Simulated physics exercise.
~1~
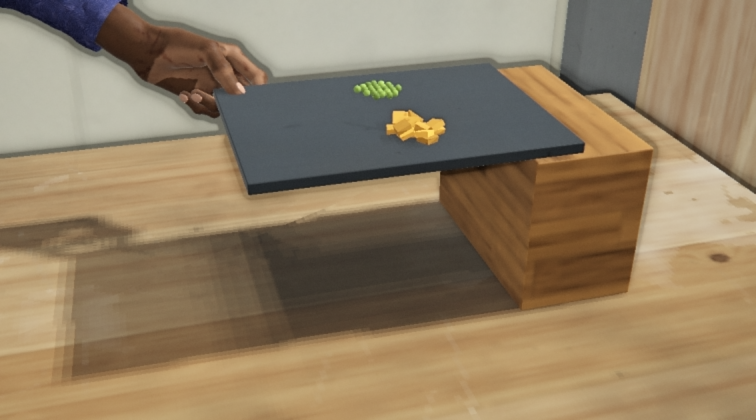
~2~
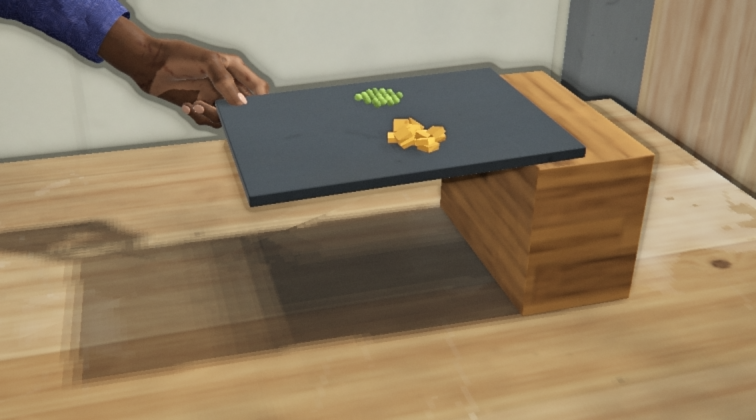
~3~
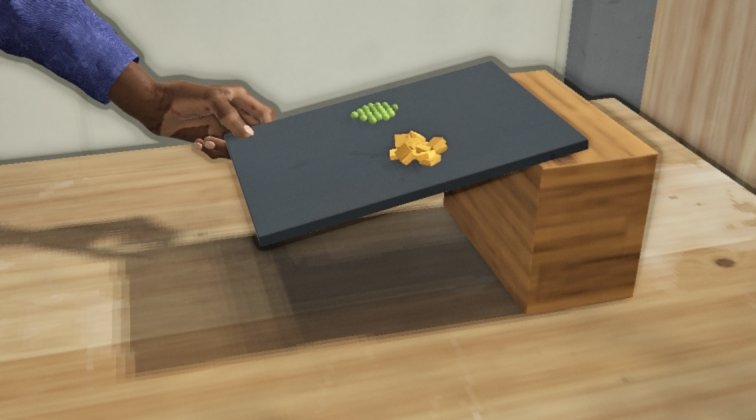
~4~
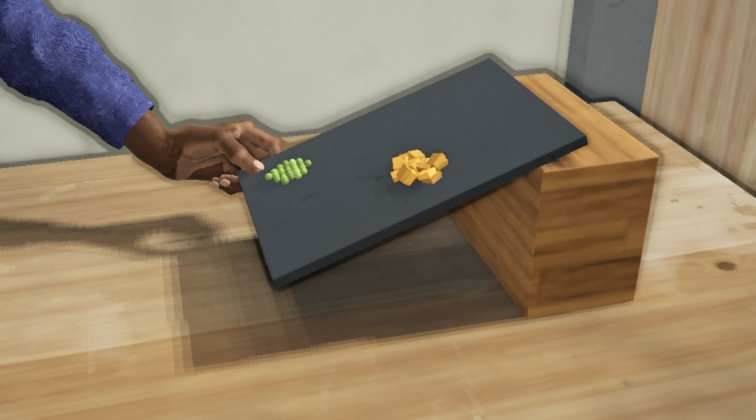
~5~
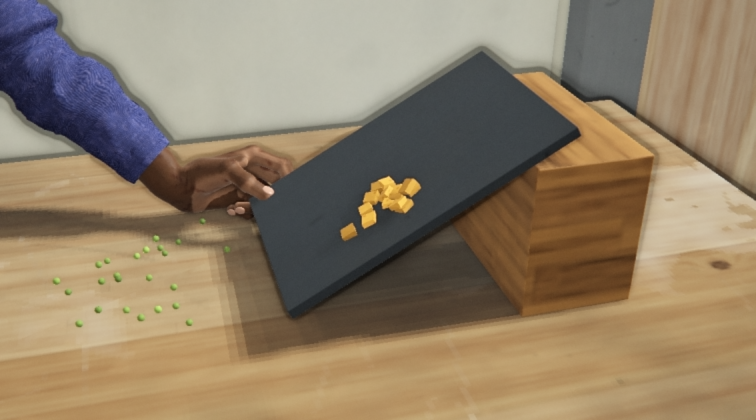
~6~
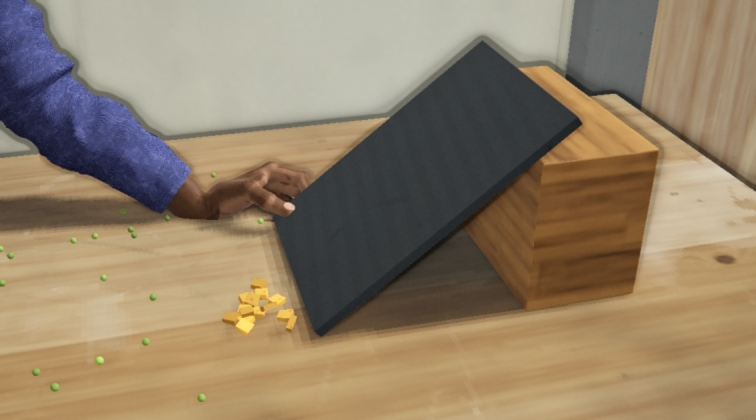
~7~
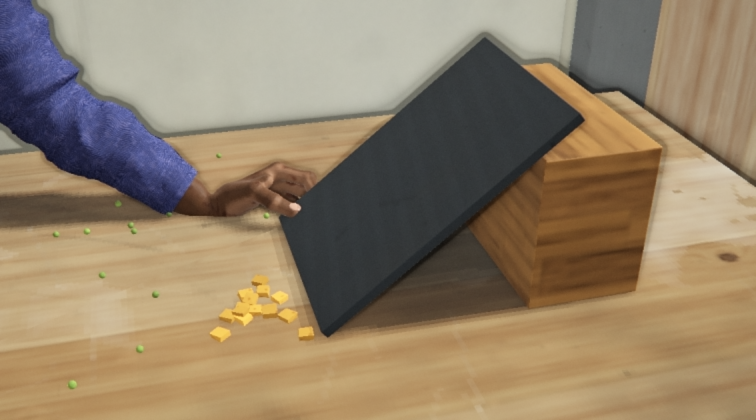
Dark board tilting down from a wooden block as a hand lowers it, green balls rolling off far, orange cubes sliding after.
